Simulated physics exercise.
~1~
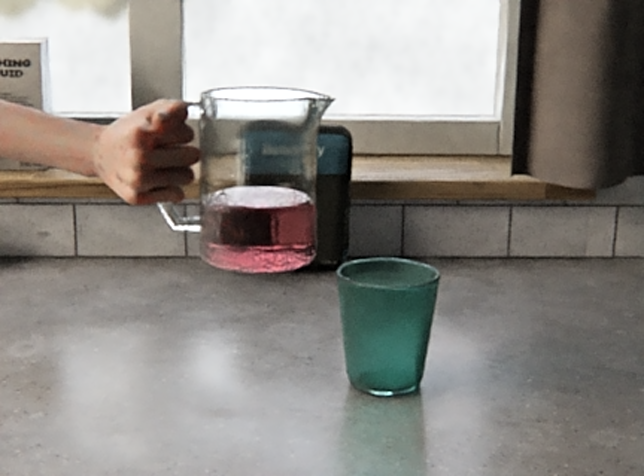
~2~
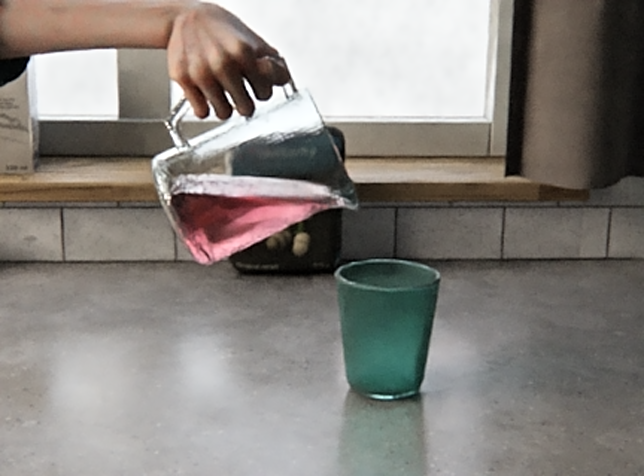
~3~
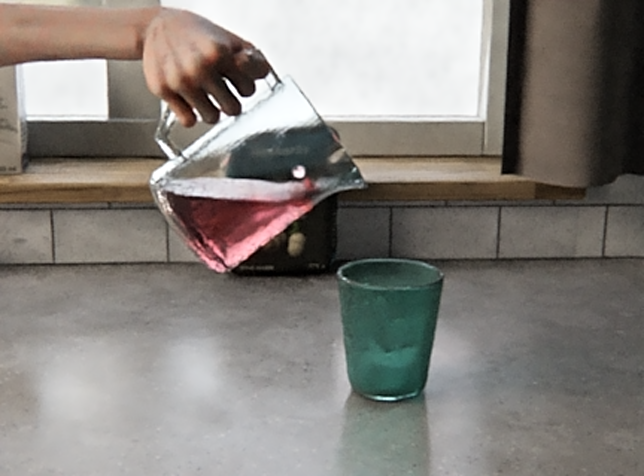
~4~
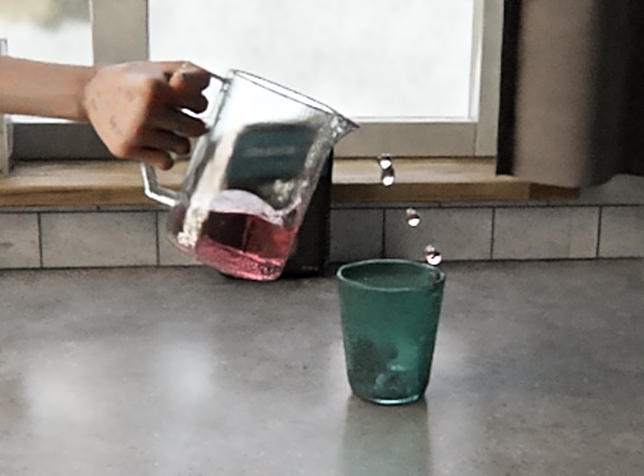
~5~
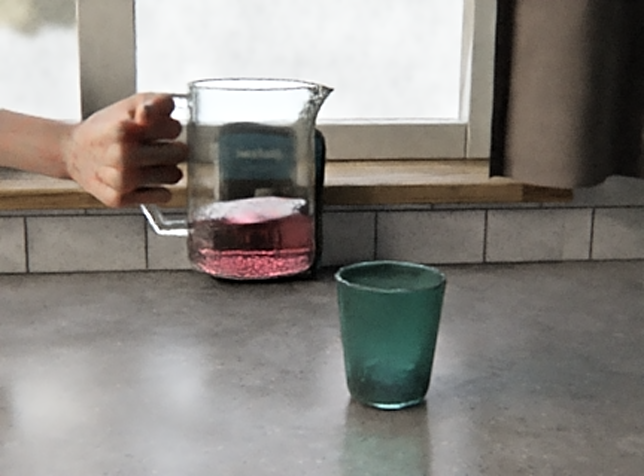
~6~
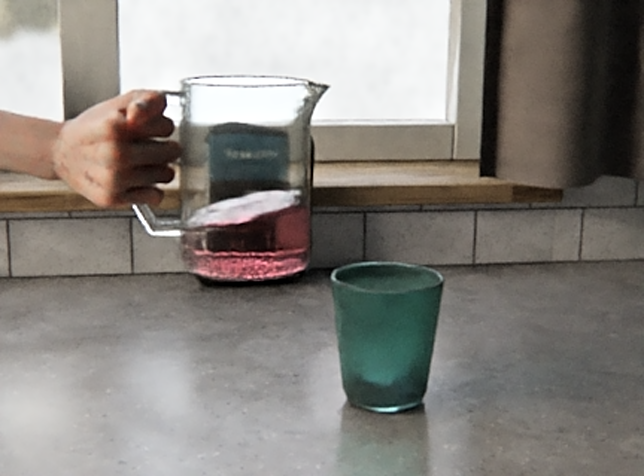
A hand holds a clear glass jug of pinkish-red liquid above a grey countertop, to the left of a green tumbler, with a window behind. The hand tips the jug steeply to the right, so the liquid slants toward the spout. The jug stays tilted over the tumbler, its angle shifting, and then begins to swing back upright as a few drops fall from near the spout toward the tumbler's rim. Finally the hand levels the jug and holds it still, with some pink liquid left inside, while the tumbler stands in place and the view drifts slightly sideways.
